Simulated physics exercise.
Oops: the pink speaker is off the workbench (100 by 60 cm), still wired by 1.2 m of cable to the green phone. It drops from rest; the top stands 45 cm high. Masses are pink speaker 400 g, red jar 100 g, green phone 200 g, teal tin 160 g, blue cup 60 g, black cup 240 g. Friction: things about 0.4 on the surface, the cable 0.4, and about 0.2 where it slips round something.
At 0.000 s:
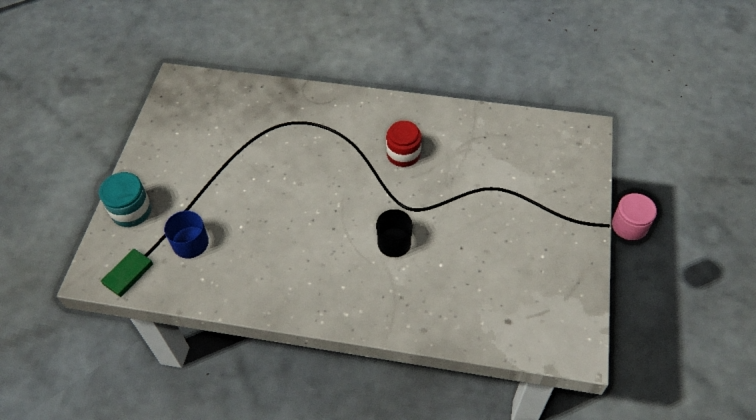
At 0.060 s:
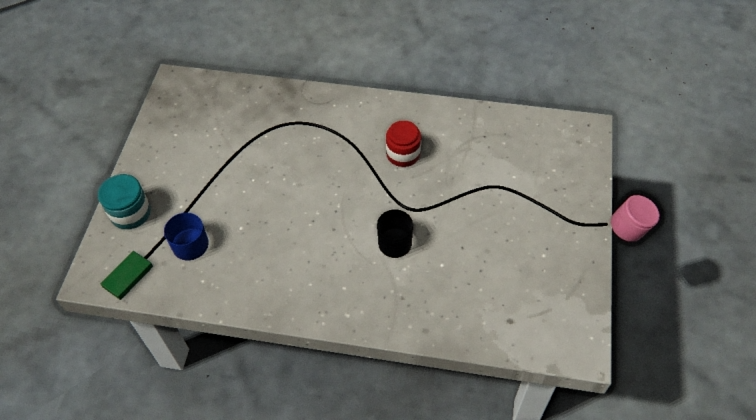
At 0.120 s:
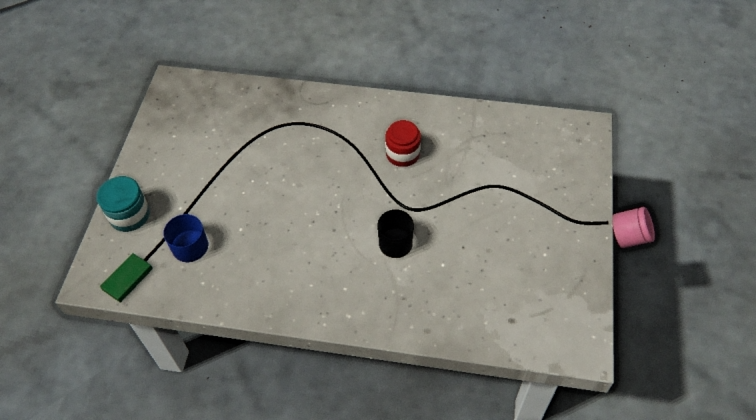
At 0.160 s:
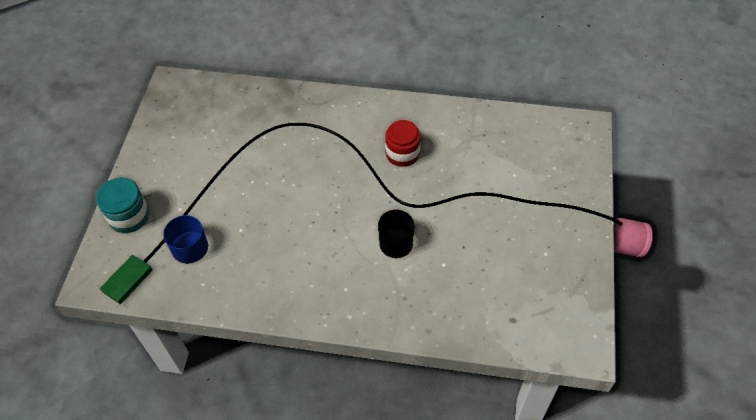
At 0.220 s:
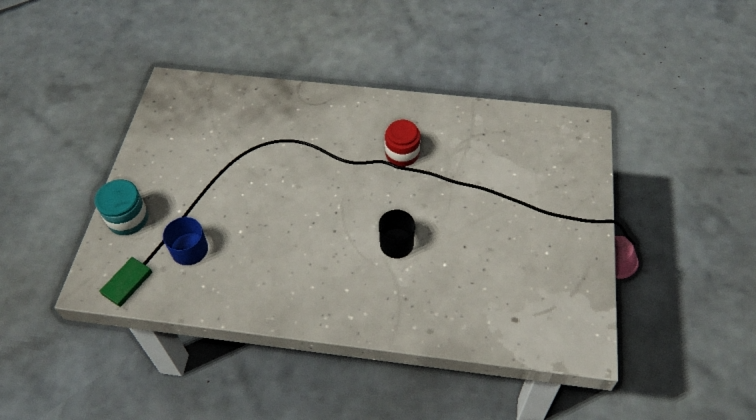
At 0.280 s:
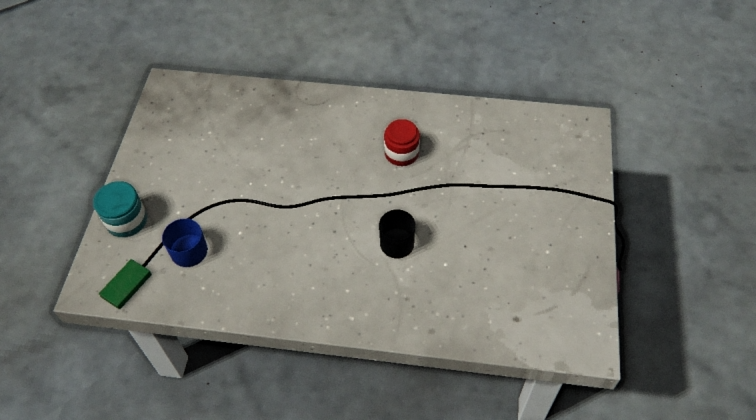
Pink cylinder dropping out of view past the right edge of a stone-topped table, pulling a curvy black cable straighter behind it.
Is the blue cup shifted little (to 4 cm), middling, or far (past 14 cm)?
The blue cup travels a long way.
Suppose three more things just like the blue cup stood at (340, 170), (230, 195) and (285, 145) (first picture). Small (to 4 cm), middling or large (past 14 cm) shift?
In that order: Large, large, large.
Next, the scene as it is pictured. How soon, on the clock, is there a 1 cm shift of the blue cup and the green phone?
About: Blue cup 0.32 s, green phone 0.36 s.
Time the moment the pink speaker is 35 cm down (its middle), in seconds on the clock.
About: 0.34 s.
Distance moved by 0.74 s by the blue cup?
Blue cup off the top.
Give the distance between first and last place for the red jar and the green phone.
Red jar 0 cm, green phone 20 cm.
At 0.5 s, the cable's tail end at (210, 274); blue cup 27 cm off its start, green phone 16 cm off its start, pink speaker over the edge.
At 0.7 s, the cable's tail end at (224, 261); blue cup over the edge, green phone 22 cm off its start, pink speaker over the edge.
At 1.0 s, the cable's tail end at (224, 261); blue cup over the edge, green phone 22 cm off its start at (239, 240), pink speaker over the edge.
At 1.2 s, the cable's tail end at (224, 261); blue cup over the edge, green phone 22 cm off its start, pink speaker over the edge.
At 2.4 s, the cable's tail end at (224, 261); blue cup over the edge, green phone 22 cm off its start at (239, 240), pink speaker over the edge.
